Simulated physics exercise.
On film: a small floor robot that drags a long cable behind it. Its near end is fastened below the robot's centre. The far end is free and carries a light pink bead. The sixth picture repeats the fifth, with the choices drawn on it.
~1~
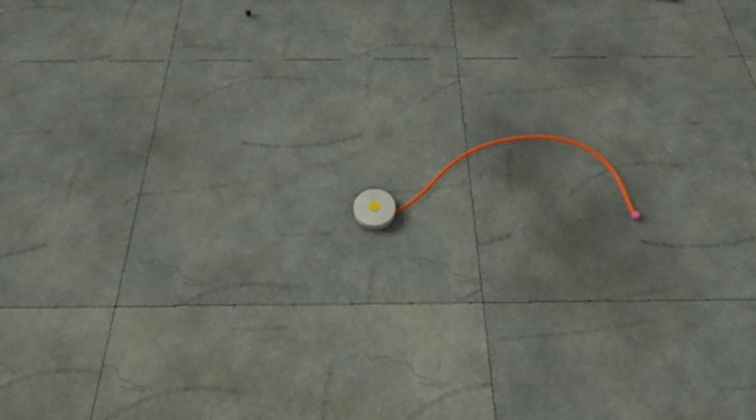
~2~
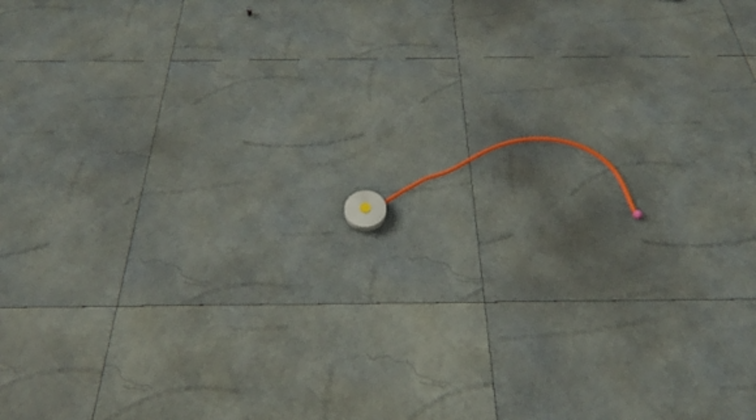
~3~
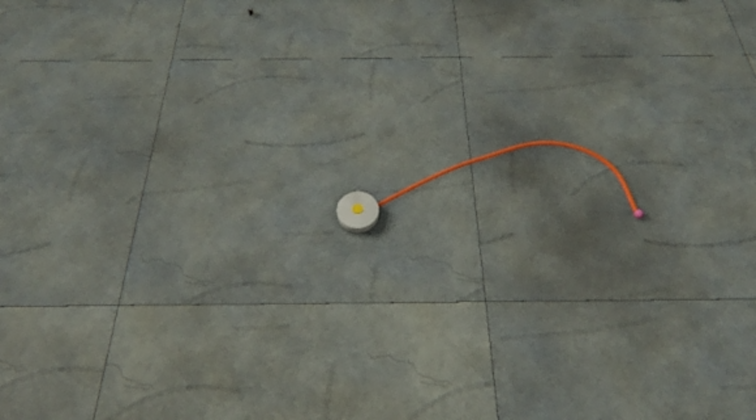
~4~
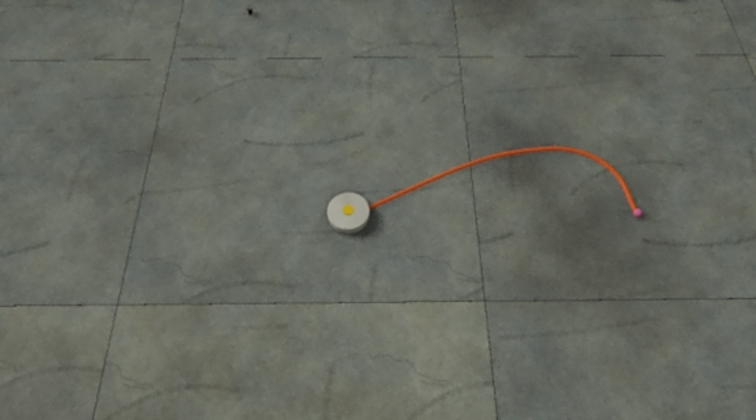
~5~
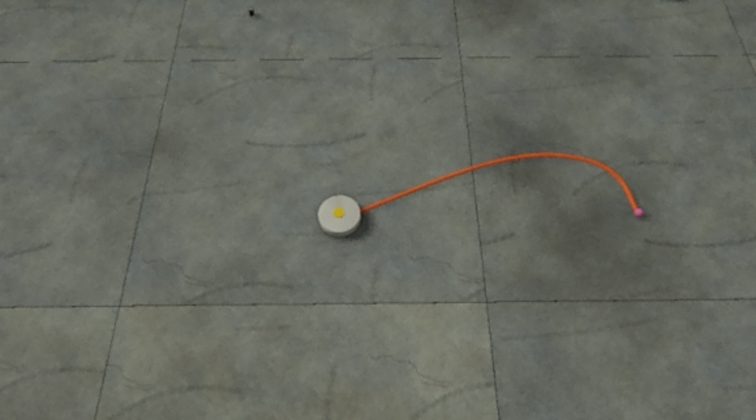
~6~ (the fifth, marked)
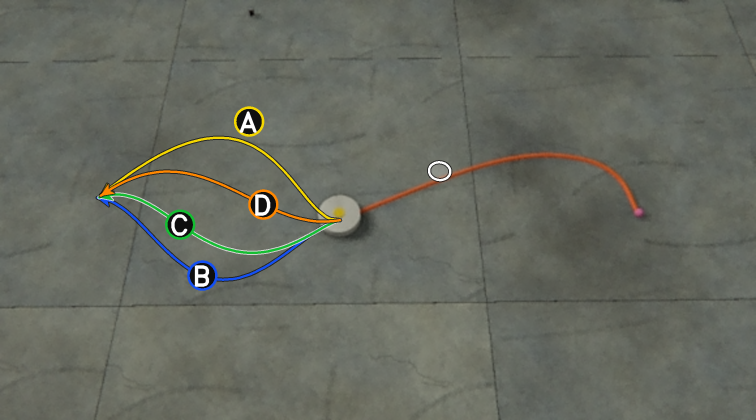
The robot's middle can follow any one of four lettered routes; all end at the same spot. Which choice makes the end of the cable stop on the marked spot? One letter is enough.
Take A.
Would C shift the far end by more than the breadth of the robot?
Yes.
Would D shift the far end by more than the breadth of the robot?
Yes.
On the marked copy, A from (340, 220) via (238, 140) to (100, 196); B from (340, 220) via (202, 276) to (98, 198); C from (340, 220) via (213, 244) to (99, 197); D from (340, 220) via (222, 185) to (100, 196); the ring at (440, 171).
With A. Early on, robot (265, 151), middle of the cable (435, 179), free end (606, 187).
Further on, robot (166, 147), middle of the cable (337, 159), free end (503, 177).
At the end, robot (95, 194), middle of the cable (273, 167), free end (439, 170); the free end is on the ring.
As for the rest, B leaves the free end at (444, 209); C leaves the free end at (446, 202); D leaves the free end at (444, 186).
